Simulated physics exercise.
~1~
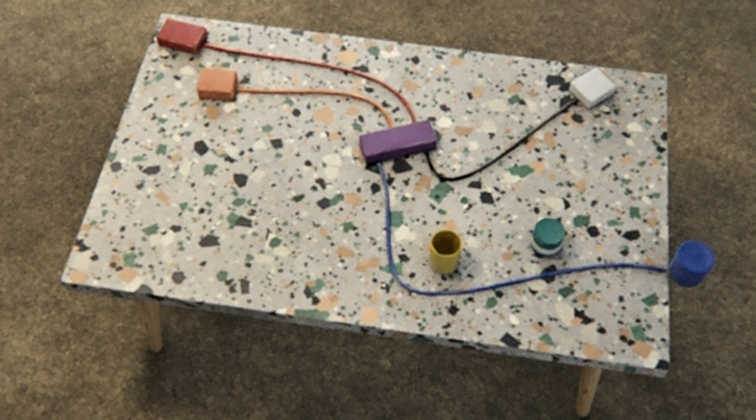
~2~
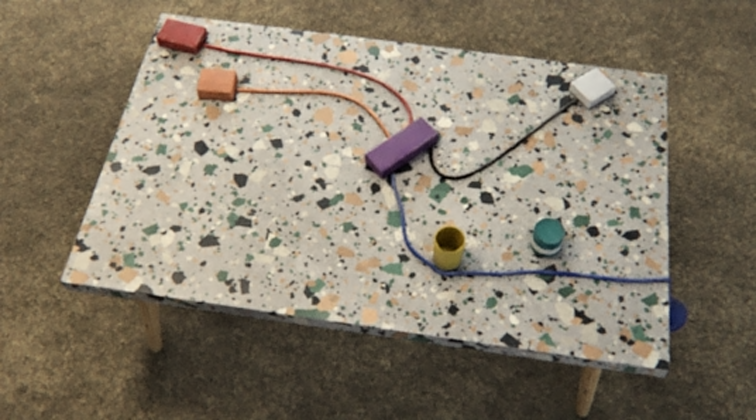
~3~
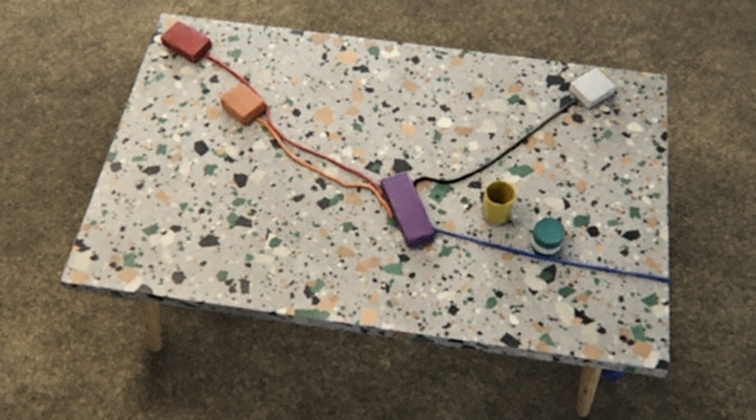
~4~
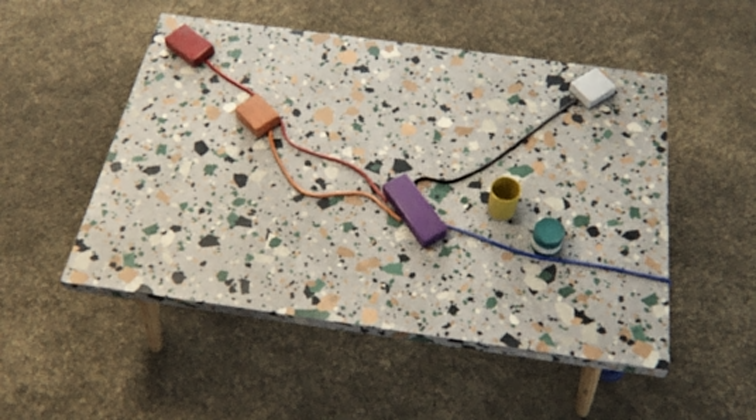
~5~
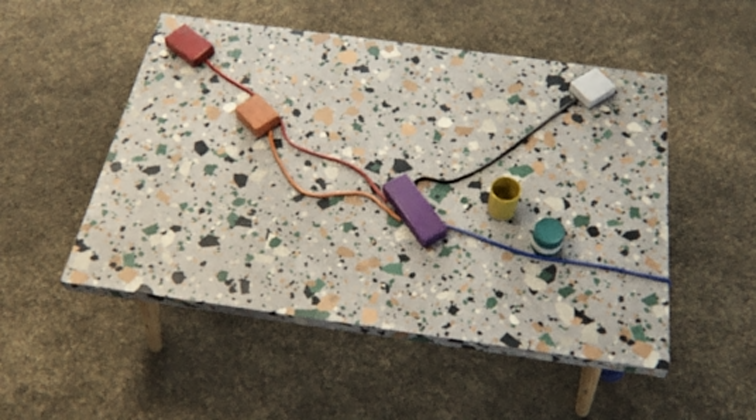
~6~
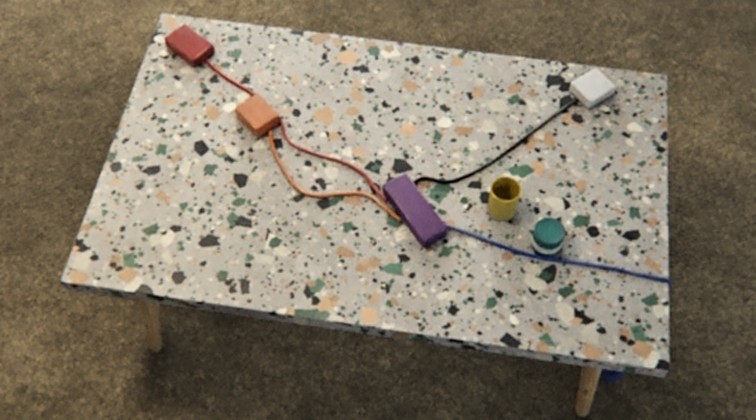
A blue speaker drops off the right edge, dragging the purple strip, which shoves the mug.
